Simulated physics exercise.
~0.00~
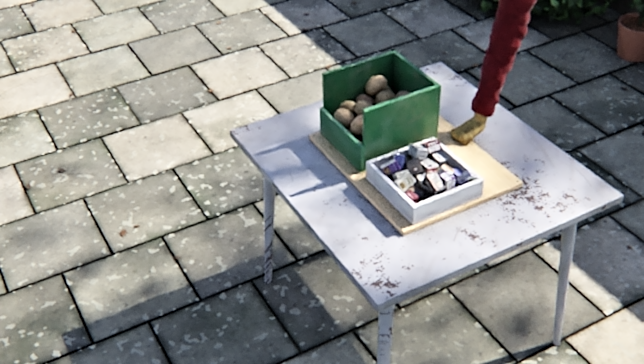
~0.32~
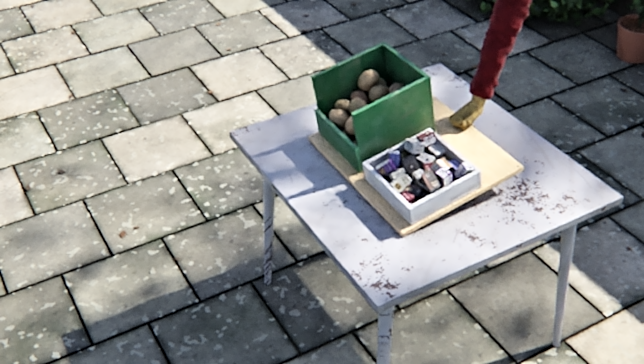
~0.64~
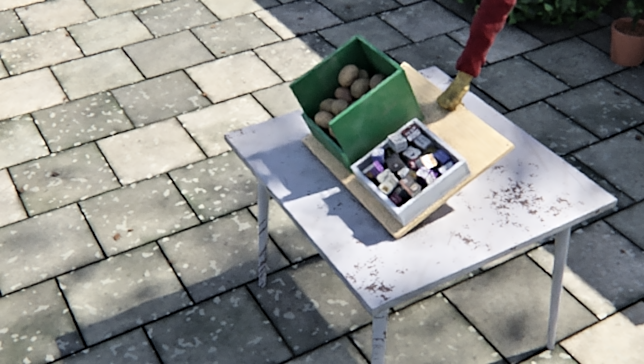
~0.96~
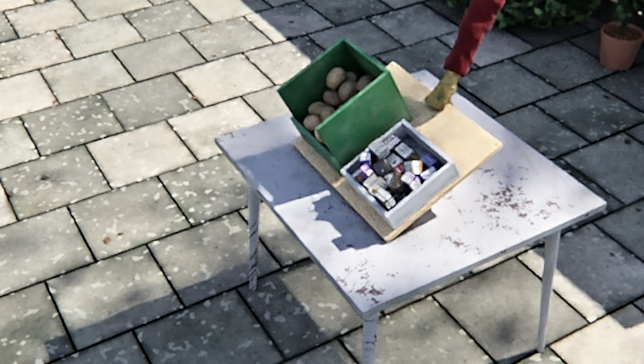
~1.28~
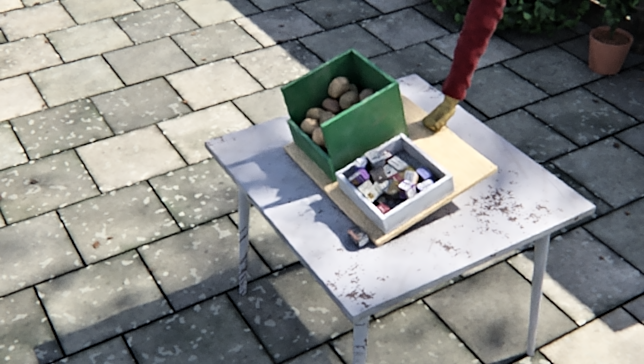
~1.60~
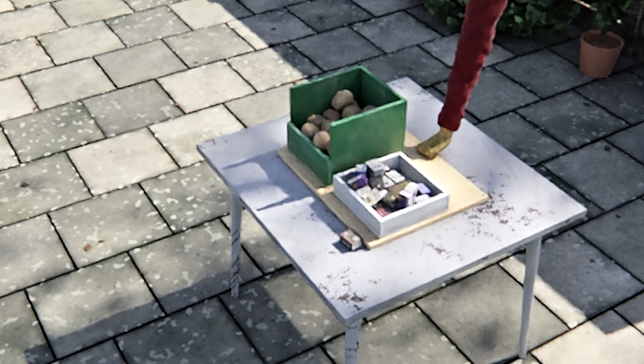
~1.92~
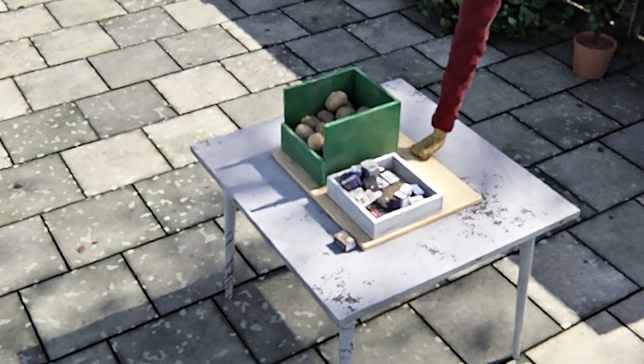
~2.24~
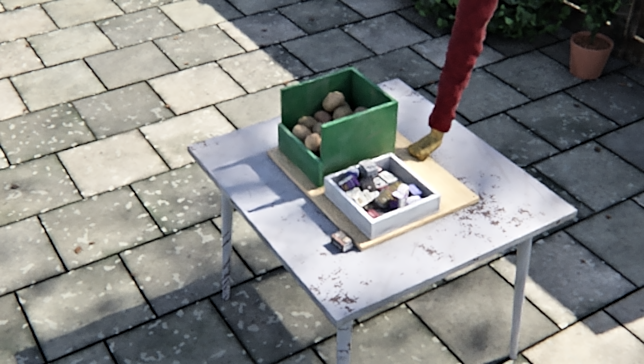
At first, a green crate of potatoes and a white crate of small cartons sit on a board on a pale table outdoors, with a red-sleeved arm reaching to the board's right end. The gloved hand lifts that end, and the board and both crates tilt steeply to the left. At the steepest point the potatoes and cartons are still in their crates. As the hand lowers the board, one carton drops out onto the table near the white crate. The board settles flat, the potatoes remain in the green crate, and the lone carton lies still beside the board.
